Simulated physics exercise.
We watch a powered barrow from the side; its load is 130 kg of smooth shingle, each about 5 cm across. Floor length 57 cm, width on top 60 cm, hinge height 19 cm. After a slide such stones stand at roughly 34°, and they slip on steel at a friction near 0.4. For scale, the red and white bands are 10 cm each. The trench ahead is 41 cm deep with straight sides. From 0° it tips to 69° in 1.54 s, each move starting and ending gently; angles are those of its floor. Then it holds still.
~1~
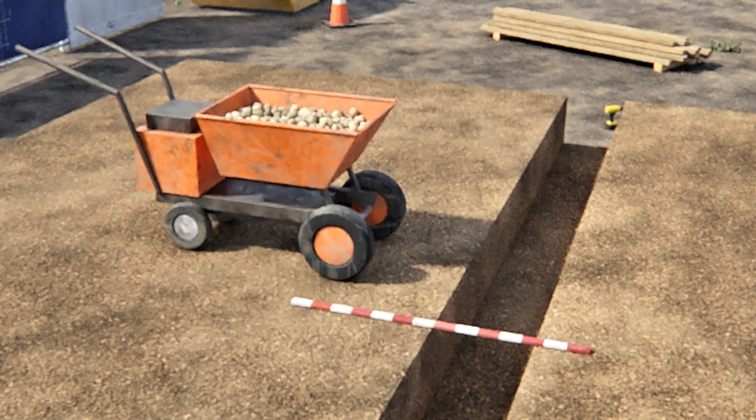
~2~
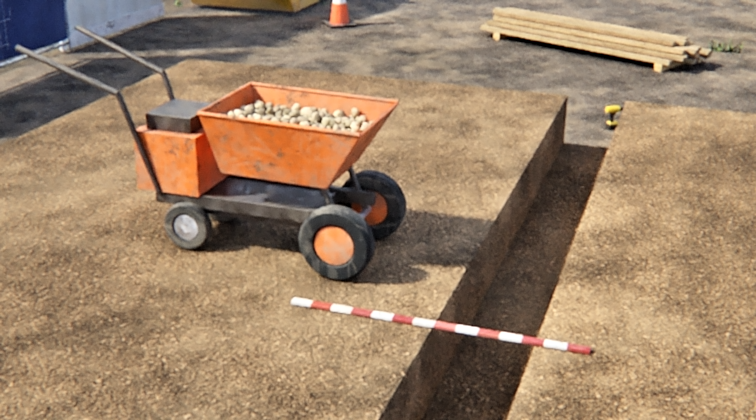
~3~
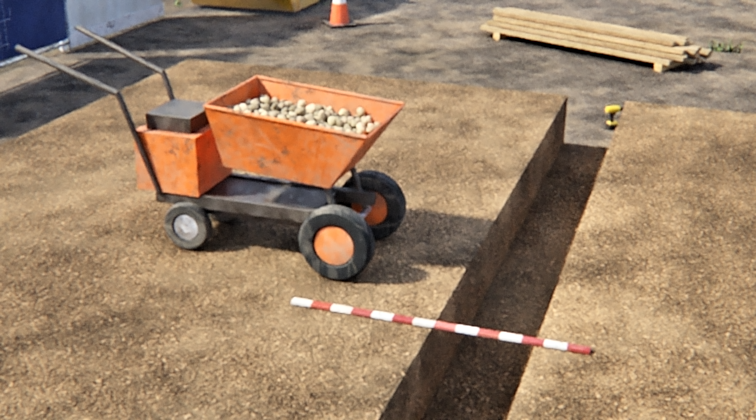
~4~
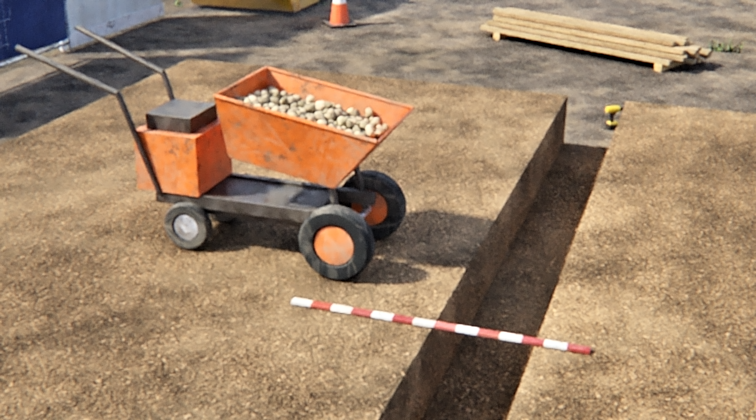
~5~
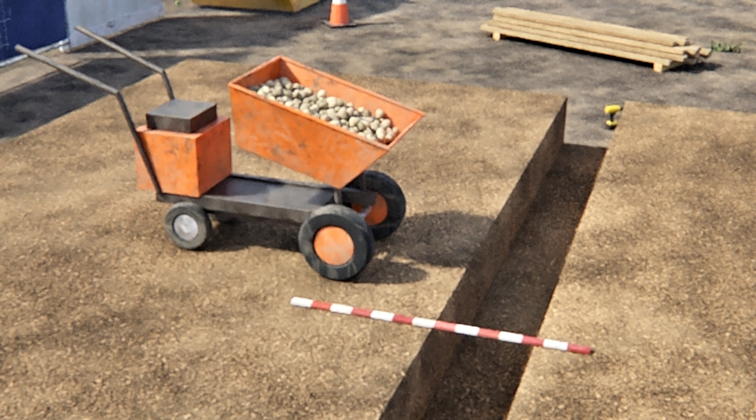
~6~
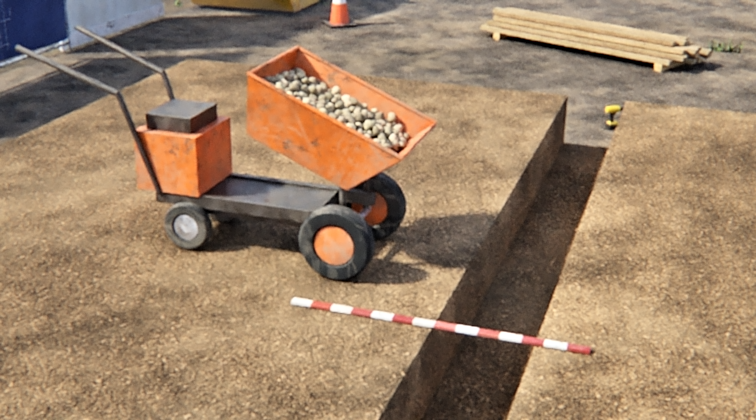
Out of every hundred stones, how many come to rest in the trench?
Roughly 100 per cent ends in the trench.
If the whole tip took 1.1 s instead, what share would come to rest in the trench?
It would be near 95 per cent.
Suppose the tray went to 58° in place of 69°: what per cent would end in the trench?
It would be near 55 per cent.
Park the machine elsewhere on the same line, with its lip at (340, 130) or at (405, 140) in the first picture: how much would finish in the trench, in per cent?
About 100 and 65 per cent.
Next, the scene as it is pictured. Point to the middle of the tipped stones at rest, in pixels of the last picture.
Near (505, 339).
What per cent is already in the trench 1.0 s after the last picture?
About 40 per cent by then.
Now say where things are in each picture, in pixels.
In the first picture, the tray is at 0°, its lip at (357, 134); the top of the load is at (296, 116).
In the second picture, the tray is at 1°, its lip at (360, 135); the top of the load is at (289, 113).
In the third picture, the tray is at 5°, its lip at (367, 138); the top of the load is at (275, 107).
In the fourth picture, the tray is at 10°, its lip at (377, 142); the top of the load is at (268, 95).
In the fifth picture, the tray is at 16°, its lip at (389, 149); the top of the load is at (279, 86).
The sixth picture shows lip at (402, 159), floor tilted 23°, highest stones at (290, 77).
Then, 0.6 s after the last picture the floor is at 58°, 99 % in the tray, 1 % in the trench; the foremost stones are at (467, 210).
Then, 1.0 s after the last picture the floor is at 69°, 60 % in the tray, 40 % in the trench; the foremost stones are at (547, 331).
Then, 1.4 s after the last picture the floor is at 69°, 35 % in the tray, 65 % in the trench; the foremost stones are at (555, 331).
Then, 3.3 s after the last picture the floor is at 69°, 0 % in the tray, 100 % in the trench; the foremost stones are at (558, 327).
